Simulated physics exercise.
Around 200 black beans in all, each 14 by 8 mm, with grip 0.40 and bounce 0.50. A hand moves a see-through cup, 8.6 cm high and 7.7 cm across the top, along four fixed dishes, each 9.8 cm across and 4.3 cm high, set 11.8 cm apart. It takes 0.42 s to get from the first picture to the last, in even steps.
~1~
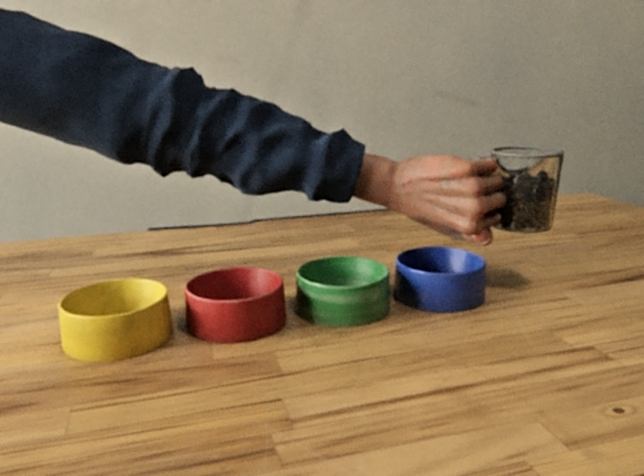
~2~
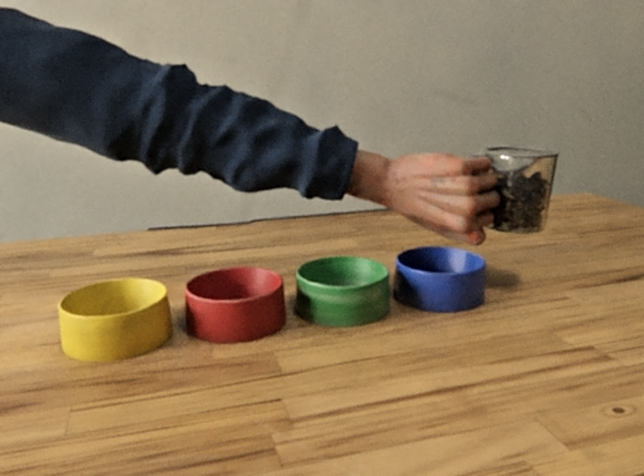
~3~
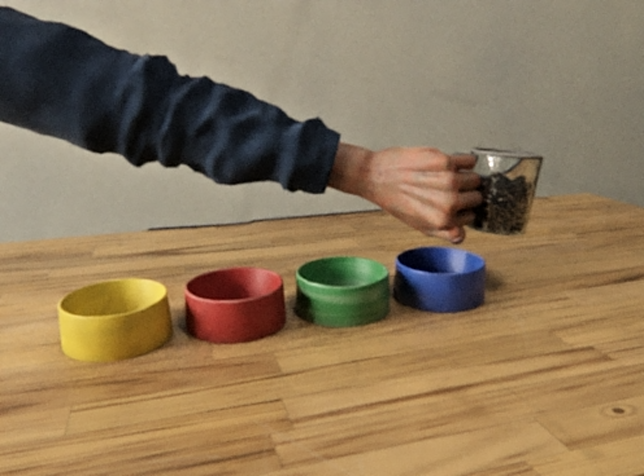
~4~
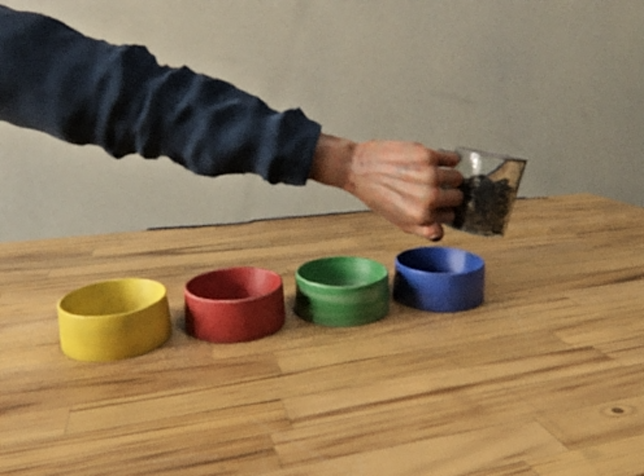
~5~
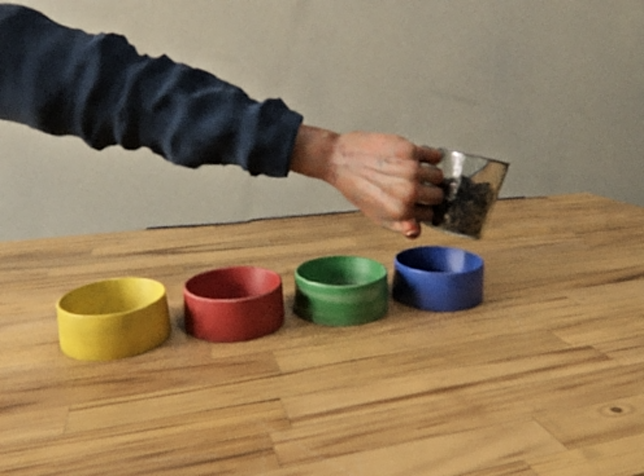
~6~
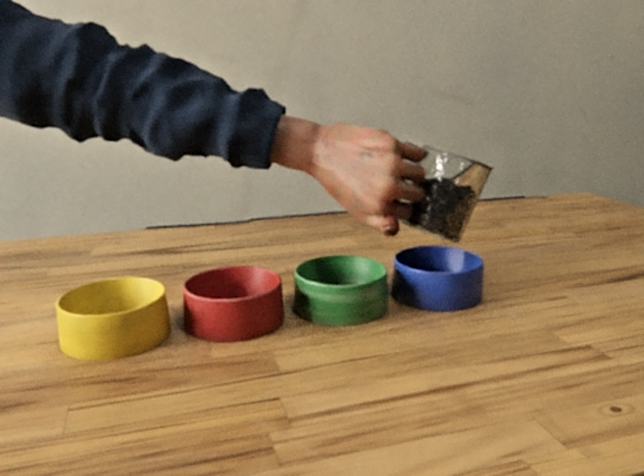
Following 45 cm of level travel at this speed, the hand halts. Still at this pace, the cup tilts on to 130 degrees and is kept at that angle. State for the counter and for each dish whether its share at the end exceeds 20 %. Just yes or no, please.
In short: Red no, blue no, green no, yellow yes, counter yes.
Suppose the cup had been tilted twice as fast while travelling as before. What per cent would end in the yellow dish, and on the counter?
Then yellow would get 0 and the counter 20.
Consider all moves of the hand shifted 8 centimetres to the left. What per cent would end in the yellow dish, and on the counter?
Then I'd expect yellow at 90 and the counter at 10.
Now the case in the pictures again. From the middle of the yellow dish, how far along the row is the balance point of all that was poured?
Roughly 5 cm away, on the larger-x side.
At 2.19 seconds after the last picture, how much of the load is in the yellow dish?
Some 40 per cent.
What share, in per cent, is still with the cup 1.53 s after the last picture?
Close to 95 % of the load.
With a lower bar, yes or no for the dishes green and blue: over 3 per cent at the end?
So green is a miss and blue is a miss.
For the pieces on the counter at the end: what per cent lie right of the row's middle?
0 %.
Then, 0.92 s after the last picture, tilt 71 degrees; cup holds 100 %.
Then, 1.53 s after the last picture, tilt 105 degrees; cup holds 95 %.
Then, 2.19 s after the last picture, tilt 130 degrees; cup holds 0 %, red 5 %, yellow 40 %.
In the end, red 5 %, blue 0 %, green 0 %, yellow 40 %, counter 50 %.
